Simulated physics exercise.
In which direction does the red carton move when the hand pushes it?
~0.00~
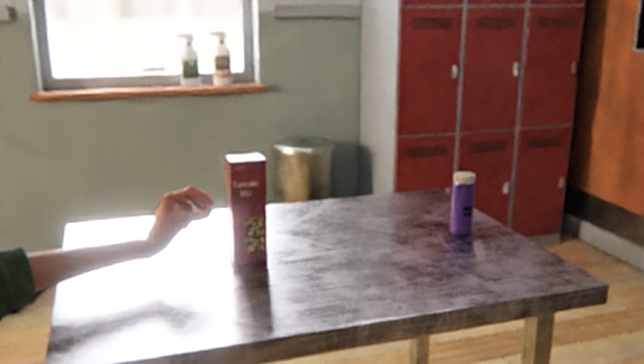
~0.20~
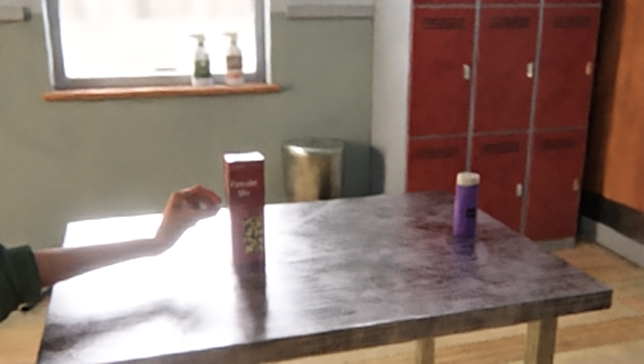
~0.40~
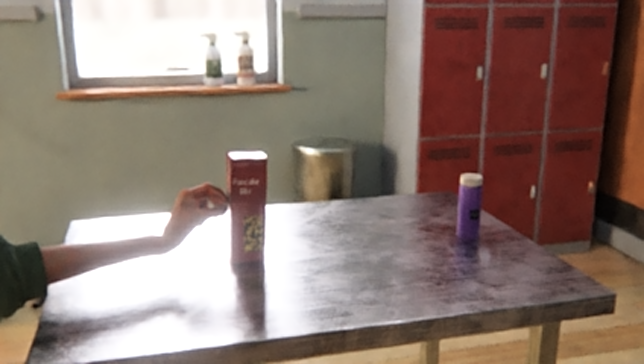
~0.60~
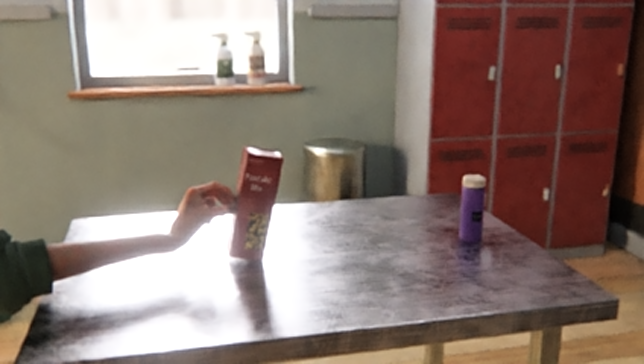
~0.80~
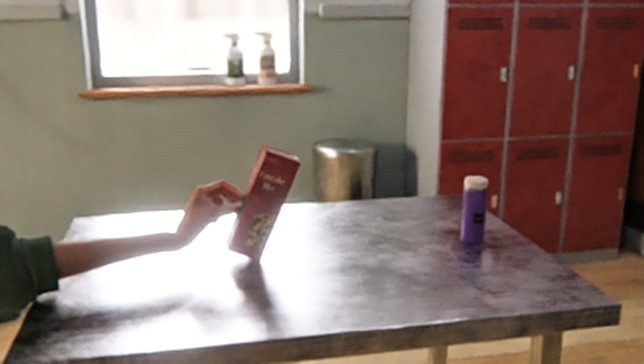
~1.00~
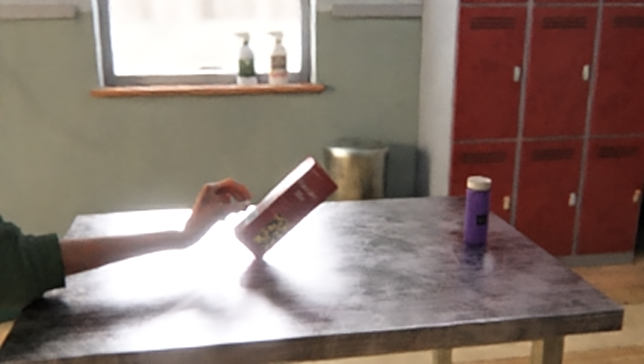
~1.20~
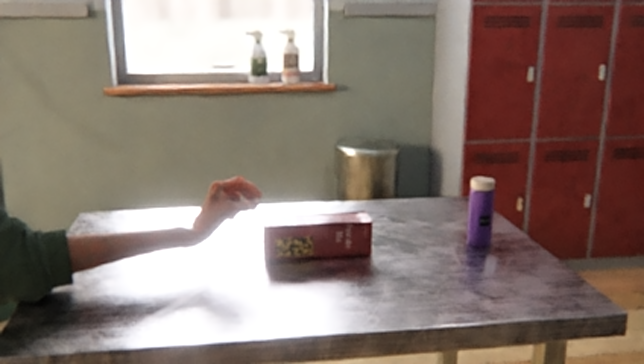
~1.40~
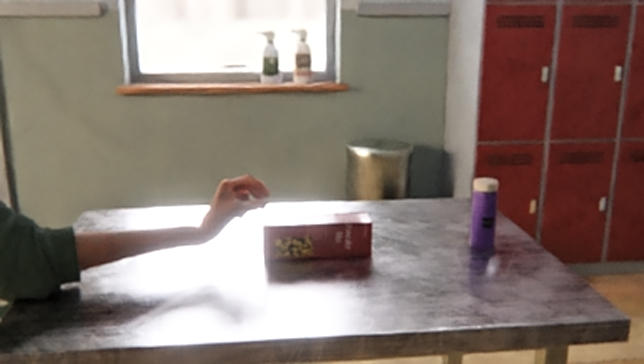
The red carton moves to the right, tipping over that way until it lies on its side on the table.
